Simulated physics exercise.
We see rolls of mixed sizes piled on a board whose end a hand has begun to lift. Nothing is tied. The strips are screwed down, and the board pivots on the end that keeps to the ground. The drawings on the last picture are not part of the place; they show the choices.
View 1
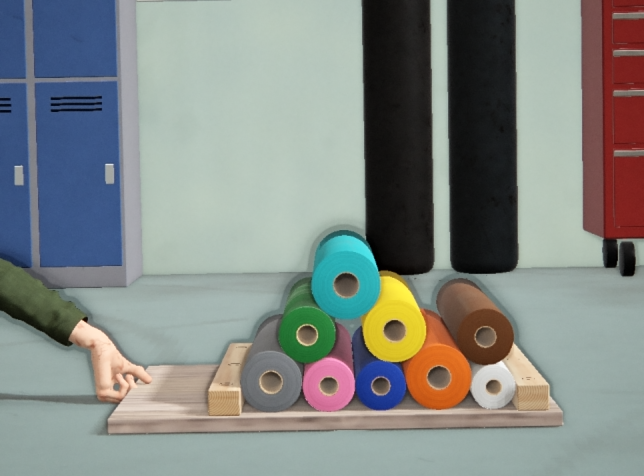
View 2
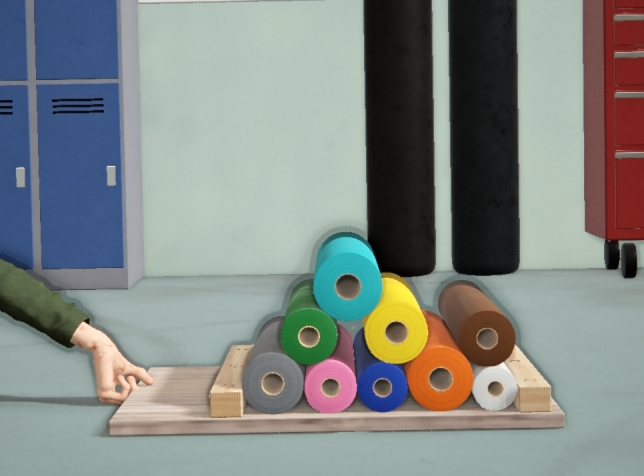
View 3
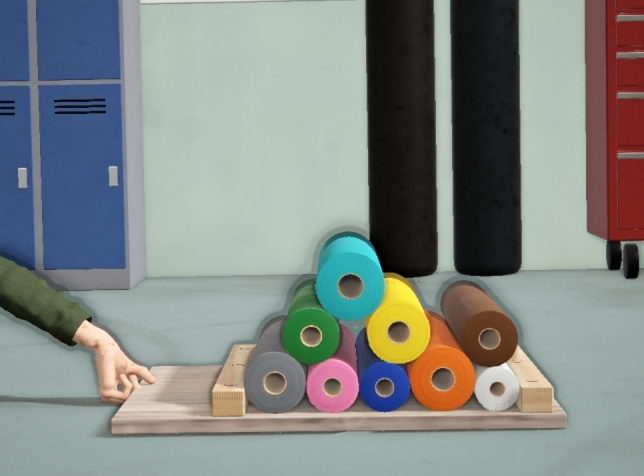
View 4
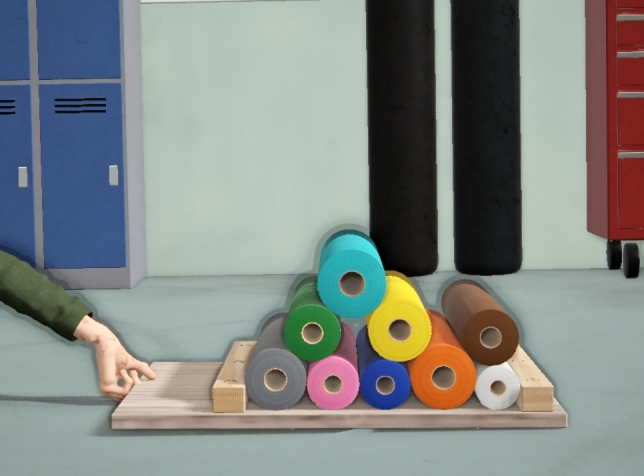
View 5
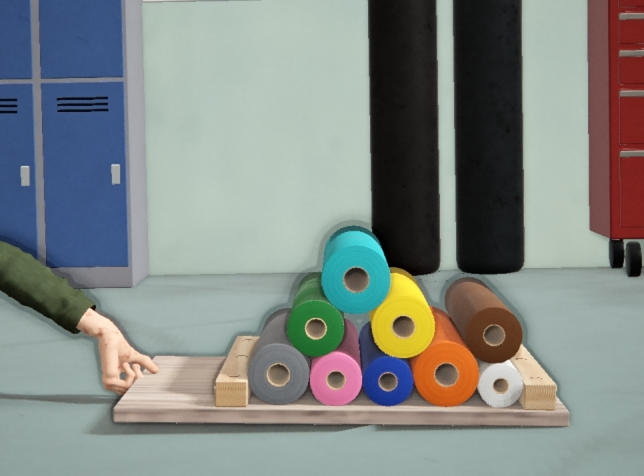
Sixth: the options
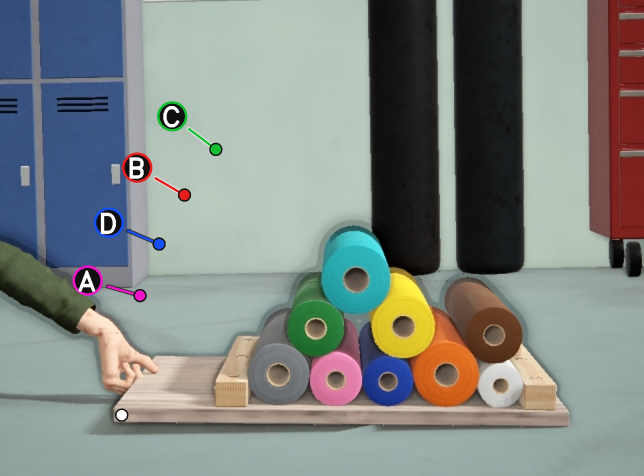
Hand holding the left end of a wooden board stacked with colourful rolls between two wooden strips, barely shifting it.
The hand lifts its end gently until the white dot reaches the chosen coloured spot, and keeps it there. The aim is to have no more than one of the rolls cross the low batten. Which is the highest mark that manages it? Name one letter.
Mark B is as high as it can go.
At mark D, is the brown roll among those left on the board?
The brown roll: No.
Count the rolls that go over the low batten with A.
The count is one.
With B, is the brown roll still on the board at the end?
The brown roll: No.
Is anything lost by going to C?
Yes, at C.
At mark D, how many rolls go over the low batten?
With D, one.
On the marked copy, A at (140, 296); B at (184, 195); C at (216, 149); D at (159, 244); the white dot at (122, 415).
Taking B. A third of the way, board at 18°.
Two thirds of the way, board at 31°.
When it is over, board at 31°, one over the low batten (brown).
As for the rest, A one over the low batten (brown); C four over the low batten (green, yellow, turquoise, brown); D one over the low batten (brown).
